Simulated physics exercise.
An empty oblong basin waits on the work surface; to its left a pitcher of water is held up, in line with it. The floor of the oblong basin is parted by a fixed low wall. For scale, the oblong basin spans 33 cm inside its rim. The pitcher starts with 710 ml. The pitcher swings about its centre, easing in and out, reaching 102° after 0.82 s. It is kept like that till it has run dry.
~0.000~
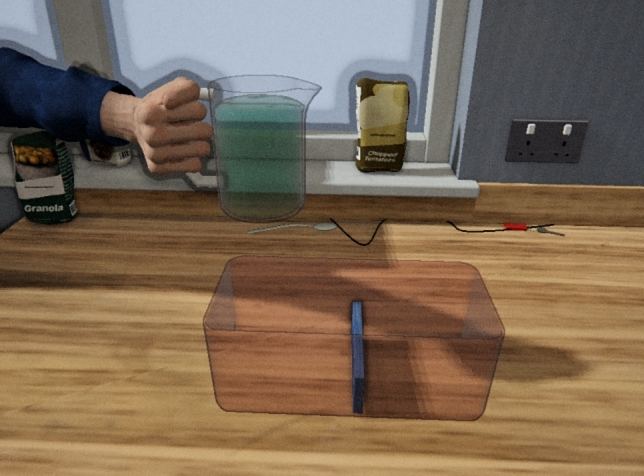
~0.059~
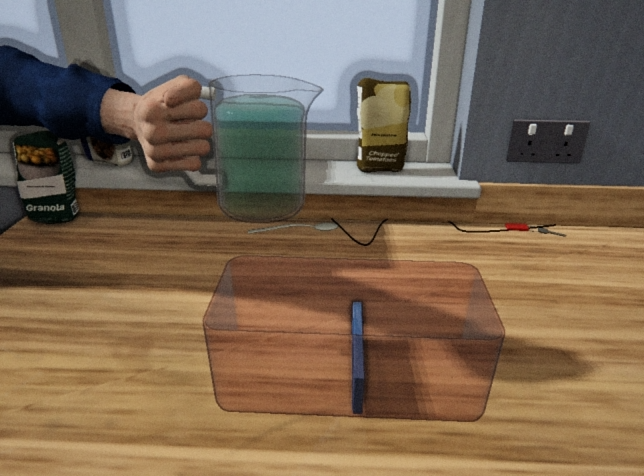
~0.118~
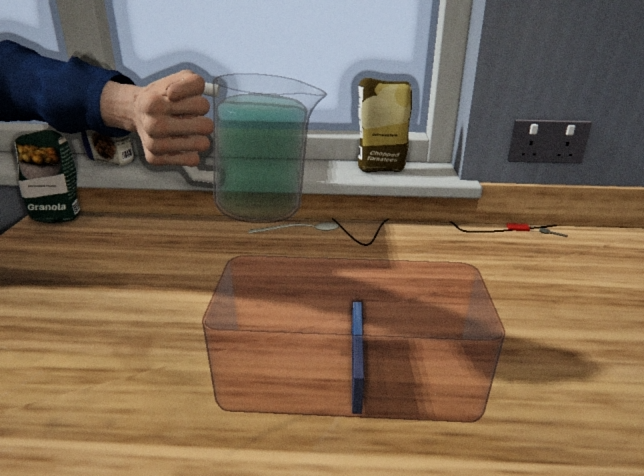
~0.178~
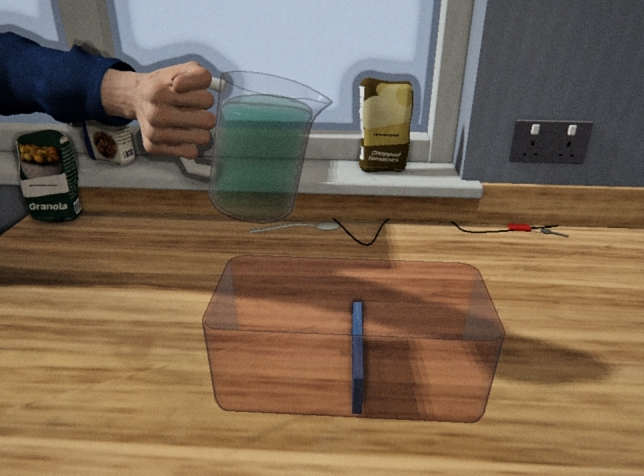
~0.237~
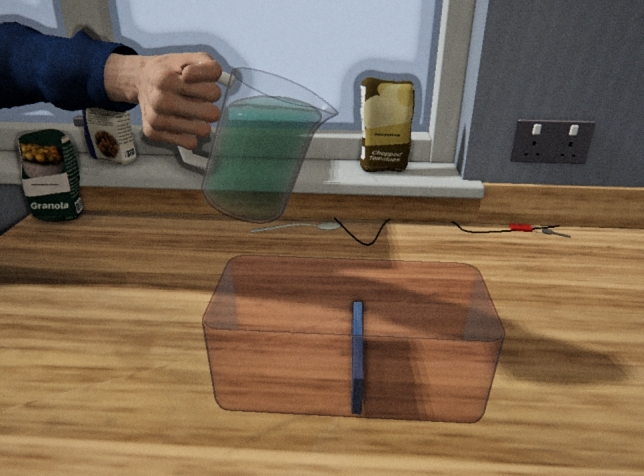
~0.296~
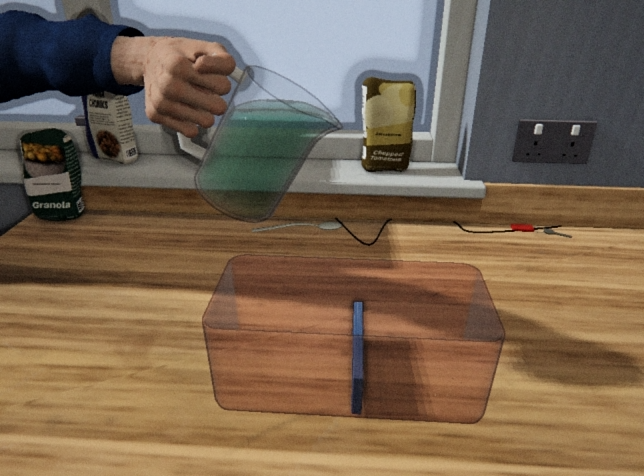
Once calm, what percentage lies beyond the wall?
About 94 per cent.
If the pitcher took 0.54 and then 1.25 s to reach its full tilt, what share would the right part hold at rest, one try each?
In turn about 90 and 95 per cent.
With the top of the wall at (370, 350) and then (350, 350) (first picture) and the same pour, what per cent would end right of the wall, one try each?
First 90, then 90 per cent.
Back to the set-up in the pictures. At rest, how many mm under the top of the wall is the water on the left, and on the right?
Some 56 mm on the left and 26 mm on the right.
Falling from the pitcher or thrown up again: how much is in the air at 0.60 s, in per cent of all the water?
Some 22 per cent.
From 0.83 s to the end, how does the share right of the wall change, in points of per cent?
It goes up by about 46.
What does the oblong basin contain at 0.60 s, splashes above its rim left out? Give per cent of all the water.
Near 7 in a hundred.
After 0.60 s the tilt is 85° and 71 per cent is still to pour, 0 is left of the wall and 7 right of it.
After 0.83 s the tilt is 102° and 26 per cent is still to pour, 0 is left of the wall and 48 right of it.
After 1.06 s the tilt is 102° and 6 per cent is still to pour, 3 is left of the wall and 83 right of it.
After 1.32 s the tilt is 102° and 1 per cent is still to pour, 4 is left of the wall and 93 right of it.
In the end 5 per cent lies left of the wall, 94 right of it and 1 outside.
